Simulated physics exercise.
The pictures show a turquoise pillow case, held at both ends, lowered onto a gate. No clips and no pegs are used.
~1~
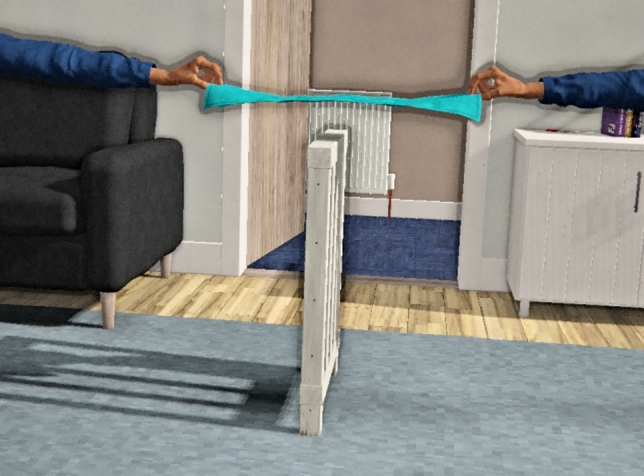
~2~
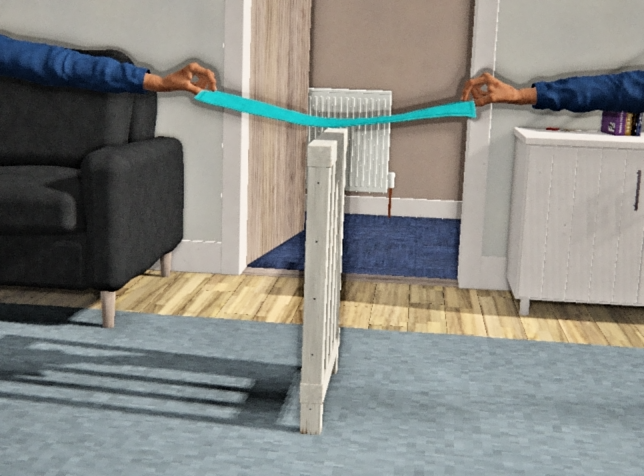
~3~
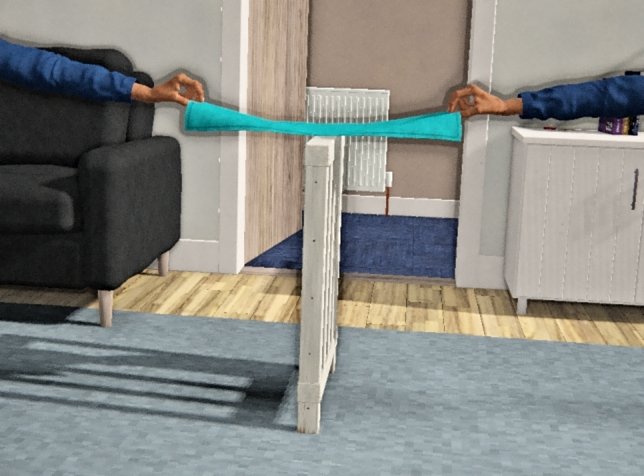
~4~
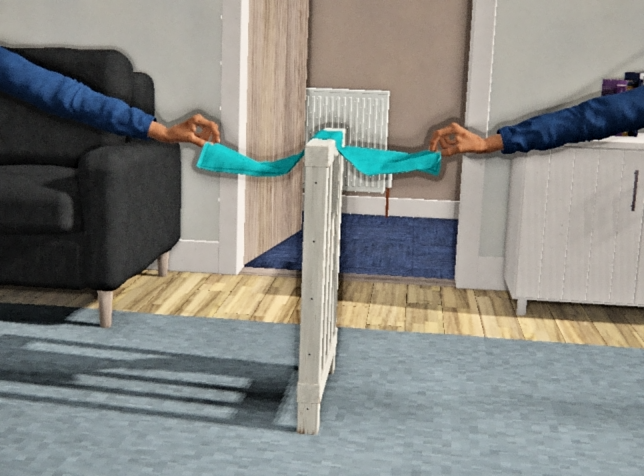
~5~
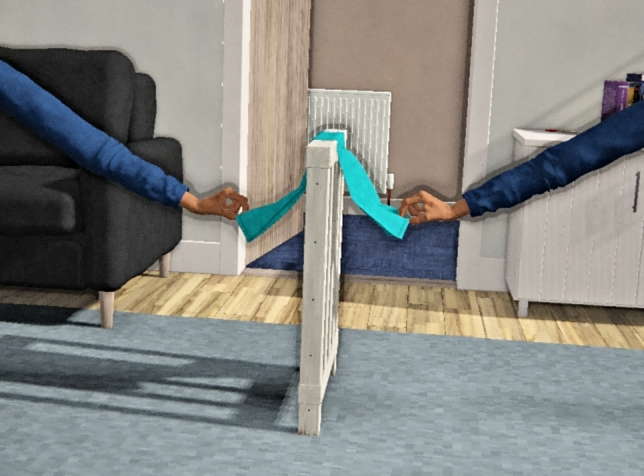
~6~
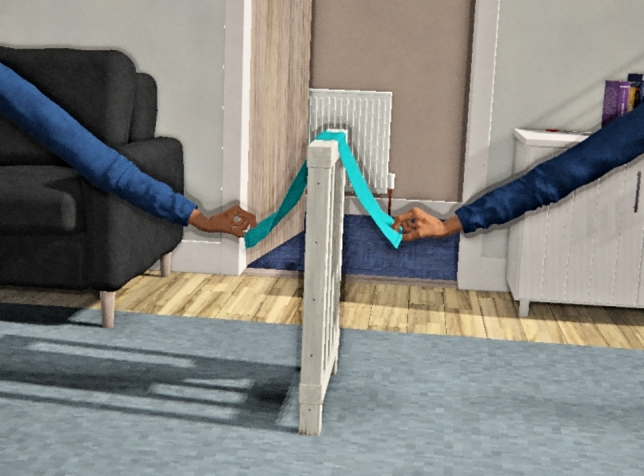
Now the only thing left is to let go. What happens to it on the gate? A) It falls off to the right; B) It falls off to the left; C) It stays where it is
It stays where it is (C).
Then, 0.12 s on from there, pillow case hanging on both sides, left end near (253, 242), right end near (396, 239).
Then, 0.24 s on from there, pillow case hanging on both sides, left end near (287, 261), right end near (361, 253).
Then, 0.42 s on from there, pillow case hanging on both sides, left end near (312, 265), right end near (337, 254).
In the end, pillow case hanging on both sides, left end near (313, 265), right end near (337, 254). The turquoise pillow case stays on top.
